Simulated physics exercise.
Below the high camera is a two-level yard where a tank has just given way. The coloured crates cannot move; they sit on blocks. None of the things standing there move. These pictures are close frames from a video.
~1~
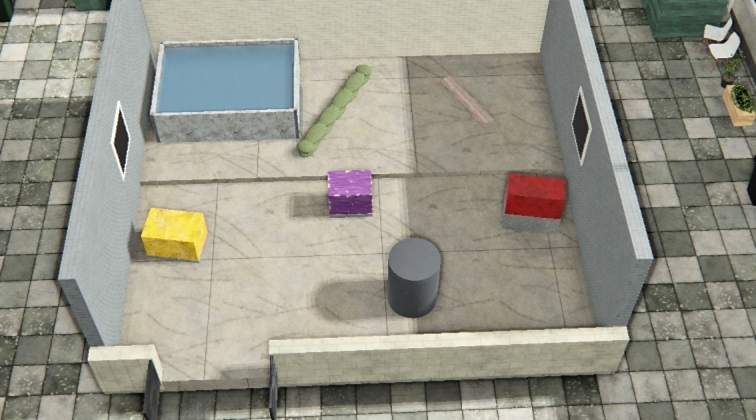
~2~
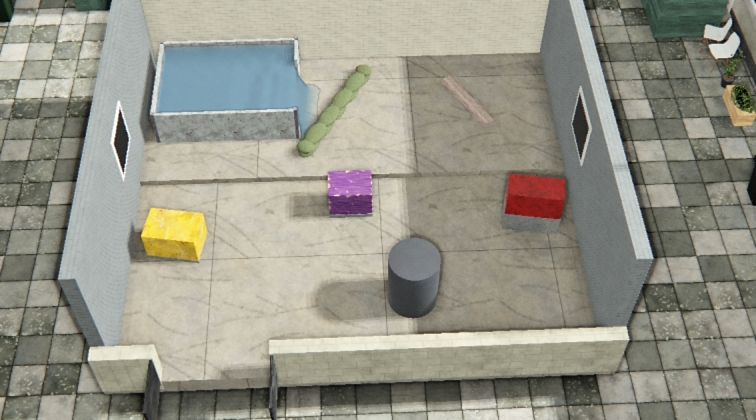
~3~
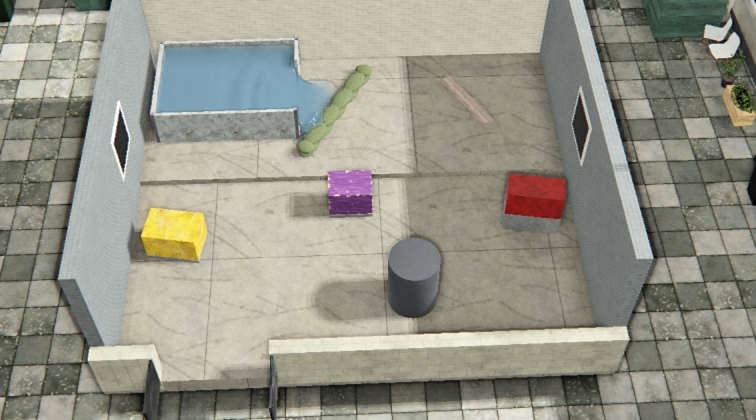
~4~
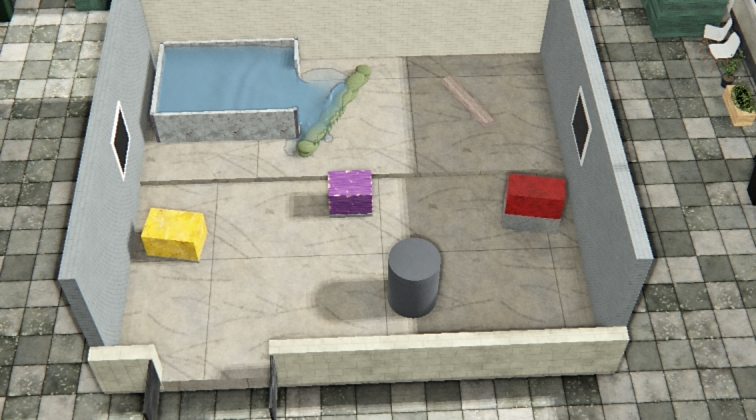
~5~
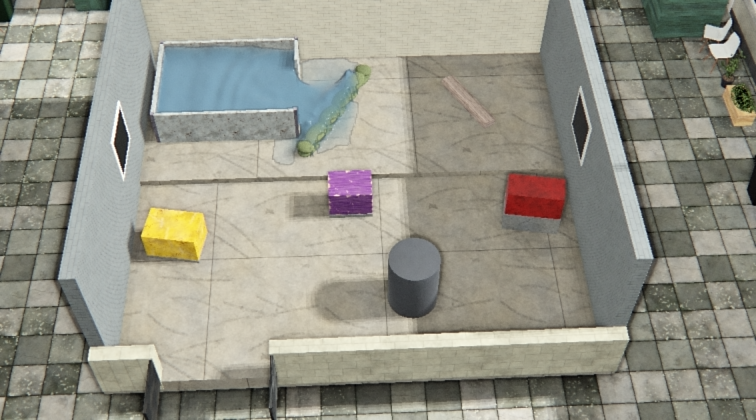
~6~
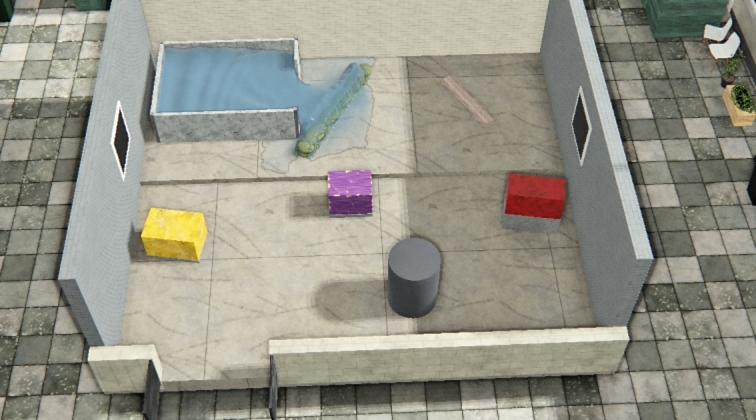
In a walled yard with yellow, purple and red blocks, water poured through a gap in the right side of a stone tank, reached a slanting green hedge and spread around it across the floor.
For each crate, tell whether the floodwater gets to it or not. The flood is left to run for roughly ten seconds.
Result: The purple crate will be wet; the yellow crate will be wet; the red crate will not even get damp.
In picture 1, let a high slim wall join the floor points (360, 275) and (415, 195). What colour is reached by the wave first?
The purple one is first.
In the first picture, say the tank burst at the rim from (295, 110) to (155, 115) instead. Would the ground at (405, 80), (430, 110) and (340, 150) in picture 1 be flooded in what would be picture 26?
Taking the points one after the other, they come out not soaked, not soaked and not soaked.
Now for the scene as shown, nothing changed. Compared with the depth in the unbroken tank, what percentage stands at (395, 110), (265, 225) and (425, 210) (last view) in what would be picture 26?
My figures are about 4, 2 and 4 percent.
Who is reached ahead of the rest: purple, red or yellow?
The one in purple it is.
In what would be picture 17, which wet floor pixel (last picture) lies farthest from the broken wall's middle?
Approximate pixel: (540, 57).
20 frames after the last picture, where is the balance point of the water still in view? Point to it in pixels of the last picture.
I'd point to (328, 116).
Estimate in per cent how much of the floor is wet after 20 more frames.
I'd estimate some 55 per cent.
A moment on, water covers 20 % of the floor; the purple crate water round its plinth, the yellow crate not reached, the red crate not reached.
Next, water covers 40 % of the floor; the purple crate water round its plinth, the yellow crate not reached, the red crate not reached.
Then, water covers 55 % of the floor; the purple crate water round its plinth, the yellow crate water round its plinth, the red crate water round its plinth.
Later, water covers 65 % of the floor; the purple crate water round its plinth, the yellow crate water round its plinth, the red crate water round its plinth.
In the end, water covers 85 % of the floor; the purple crate was topped, the yellow crate was topped, the red crate stayed above the water.
